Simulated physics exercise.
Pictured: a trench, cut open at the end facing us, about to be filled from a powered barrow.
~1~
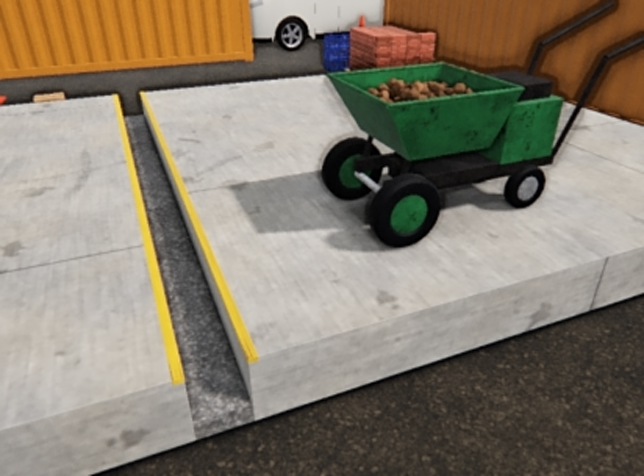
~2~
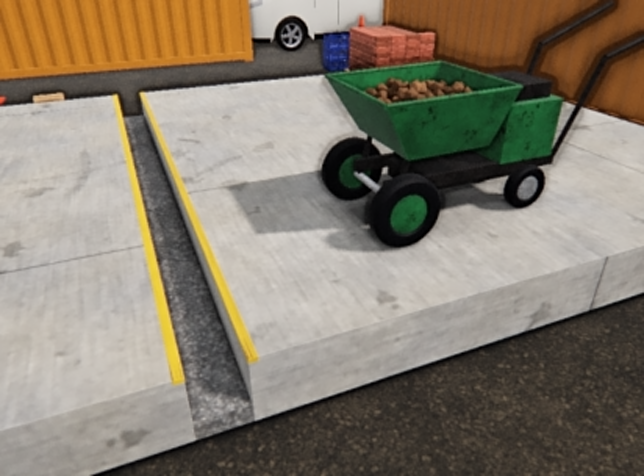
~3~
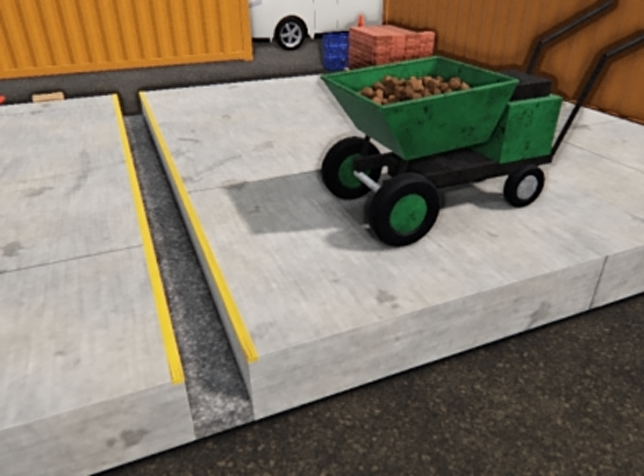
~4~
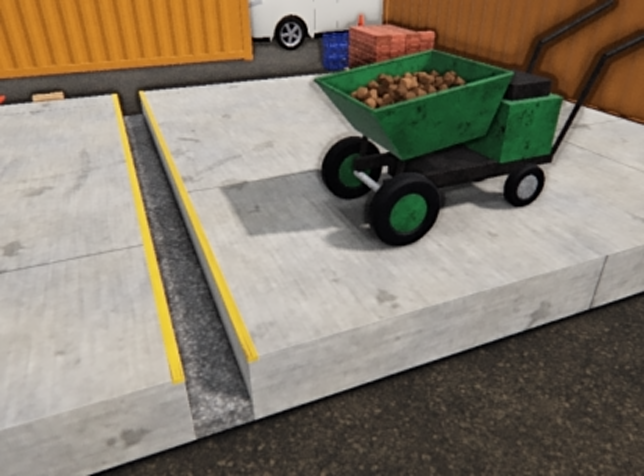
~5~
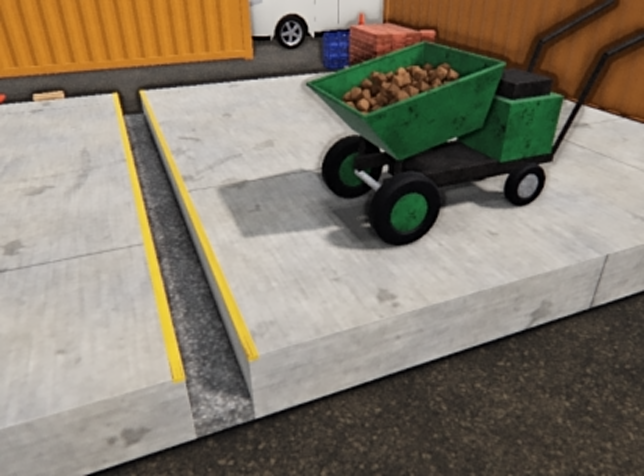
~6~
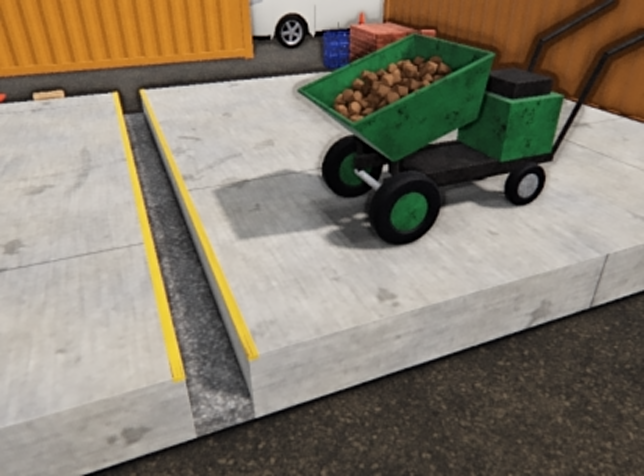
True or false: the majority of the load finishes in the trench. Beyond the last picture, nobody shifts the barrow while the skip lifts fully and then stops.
False.
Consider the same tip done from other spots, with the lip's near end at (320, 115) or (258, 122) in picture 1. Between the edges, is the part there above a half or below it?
Okay, first it's the bigger portion, and then it's a smaller portion.
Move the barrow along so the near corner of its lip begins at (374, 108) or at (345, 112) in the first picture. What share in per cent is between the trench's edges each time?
Close to 30 in a hundred, and close to 60 in a hundred.
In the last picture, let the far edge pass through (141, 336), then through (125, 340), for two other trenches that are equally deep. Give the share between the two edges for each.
The first try comes out at 20 percent and the second at 20 percent.
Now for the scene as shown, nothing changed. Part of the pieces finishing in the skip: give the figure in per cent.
Estimate: Near 20 %.
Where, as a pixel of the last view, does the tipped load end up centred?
Roughly at (236, 239).
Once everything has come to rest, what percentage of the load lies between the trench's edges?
Around 20 per cent.
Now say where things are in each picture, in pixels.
The first frame shows lip of the skip at (389, 106), level; top of the load at (412, 99), clay clods; first edge of the trench at (235, 315); far edge at (167, 332), the trench under half as wide as the skip, and about as deep as wide.
The second frame shows lip of the skip at (387, 107), level; top of the load at (421, 92).
The third frame shows lip of the skip at (381, 108), tipped barely; top of the load at (429, 95).
The fourth frame shows lip of the skip at (374, 112), tipped a little; top of the load at (432, 94).
The fifth frame shows lip of the skip at (364, 118), tipped a little; top of the load at (426, 89).
The sixth frame shows lip of the skip at (353, 126), tipped clearly; top of the load at (425, 74); first edge of the trench at (235, 312); far edge at (168, 329).
Soon after the last picture, skip tipped steeply; all in the skip.
A little later, skip tipped right over; most in the skip; about a quarter short of the trench; a stray few falling.
Later still, skip tipped right over; about a quarter in the skip; about half short of the trench; about a quarter in or heaped over the trench.
At rest, skip tipped right over; about a quarter in the skip; about half short of the trench; about a quarter in or heaped over the trench; none beyond it.
